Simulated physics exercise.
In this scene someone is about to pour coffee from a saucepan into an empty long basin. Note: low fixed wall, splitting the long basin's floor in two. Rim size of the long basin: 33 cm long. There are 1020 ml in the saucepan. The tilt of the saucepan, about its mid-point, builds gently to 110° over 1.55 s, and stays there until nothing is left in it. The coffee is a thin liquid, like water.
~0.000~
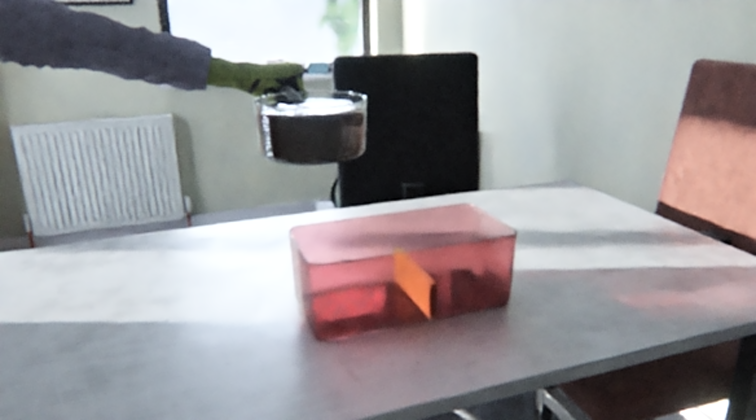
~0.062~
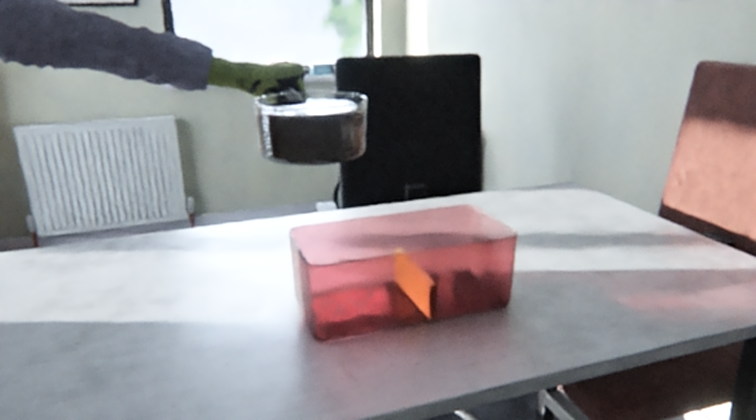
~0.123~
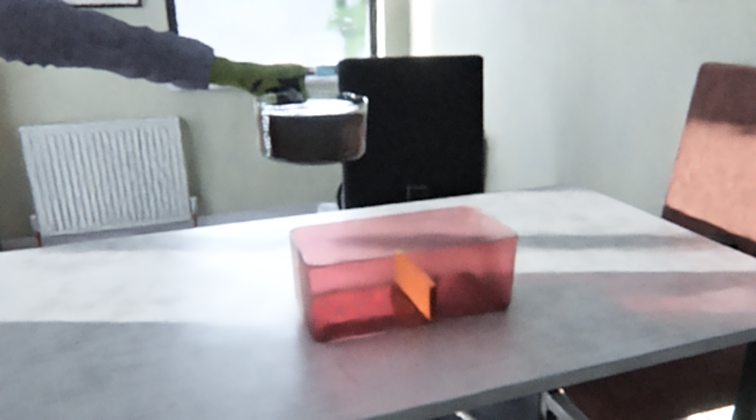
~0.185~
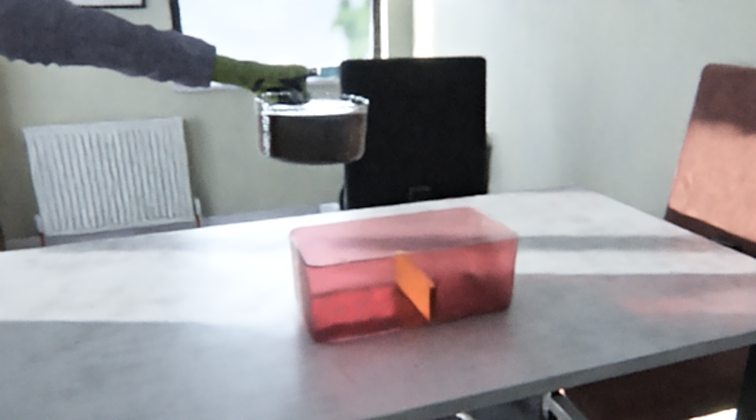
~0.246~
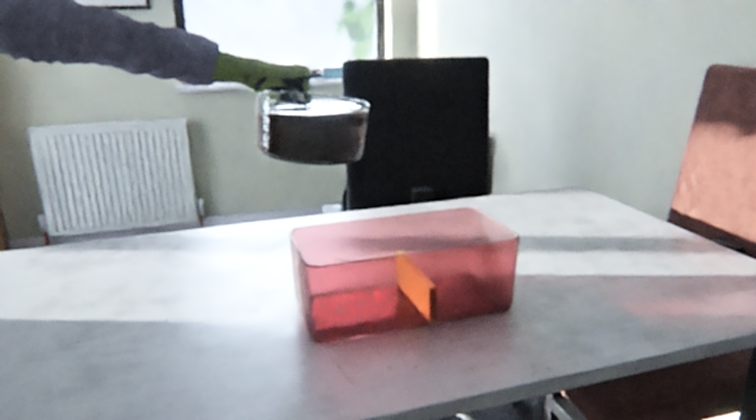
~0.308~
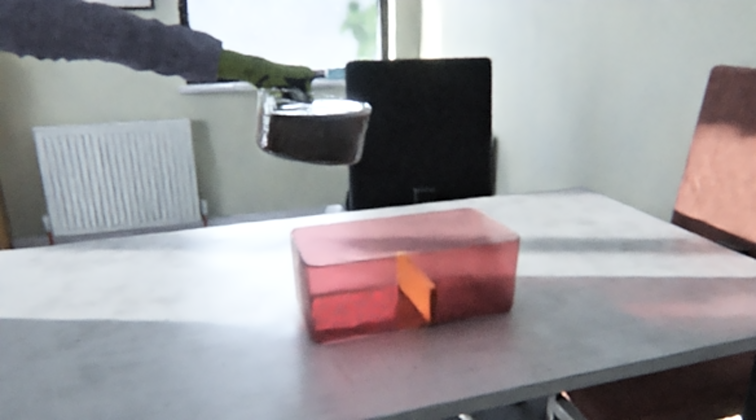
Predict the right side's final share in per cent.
The right side finishes with roughly 54 per cent.
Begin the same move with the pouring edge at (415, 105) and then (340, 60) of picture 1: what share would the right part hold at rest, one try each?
In order, 95 and 35 per cent.
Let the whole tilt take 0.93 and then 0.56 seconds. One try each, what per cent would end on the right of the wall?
Roughly 45 per cent the first time and 25 per cent the second.
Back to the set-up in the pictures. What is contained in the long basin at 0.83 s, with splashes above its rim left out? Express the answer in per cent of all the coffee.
About 16 per cent.
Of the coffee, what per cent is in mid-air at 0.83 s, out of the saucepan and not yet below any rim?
Near 30 per cent at that time.
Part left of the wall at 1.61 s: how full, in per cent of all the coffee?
44 %.
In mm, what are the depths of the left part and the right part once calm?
On the left it stands about 18 mm, on the right about 28 mm.
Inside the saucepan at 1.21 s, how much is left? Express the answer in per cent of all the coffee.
8 in a hundred, give or take.
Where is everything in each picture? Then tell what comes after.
In the first frame, it leans 0°; its right rim is at (363, 97); the coffee meets the walls at (257, 111) and (361, 104); the long basin's rim runs from (298, 247) to (494, 218); the wall's top is at (414, 265).
In the second frame, it leans 0°; its right rim is at (363, 98); the coffee meets the walls at (257, 111) and (361, 104).
In the third frame, it leans 2°; its right rim is at (364, 100); the coffee meets the walls at (258, 111) and (361, 105).
In the fourth frame, it leans 4°; its right rim is at (365, 102); the coffee meets the walls at (258, 111) and (362, 106).
In the fifth frame, it leans 7°; its right rim is at (366, 105); the coffee meets the walls at (259, 111) and (363, 105).
In the sixth frame, it leans 10°; its right rim is at (368, 108); the coffee meets the walls at (261, 111) and (365, 107).
By 0.83 s the tilt is 61° and 53 per cent is still to pour, 5 is left of the wall and 11 right of it.
By 1.21 s the tilt is 98° and 8 per cent is still to pour, 29 is left of the wall and 53 right of it.
By 1.61 s the tilt is 110° and 0 per cent is still to pour, 45 is left of the wall and 54 right of it.
By 2.05 s the tilt is 110° and 0 per cent is still to pour, 45 is left of the wall and 54 right of it.
At rest 45 per cent lies left of the wall, 54 right of it and 1 outside.
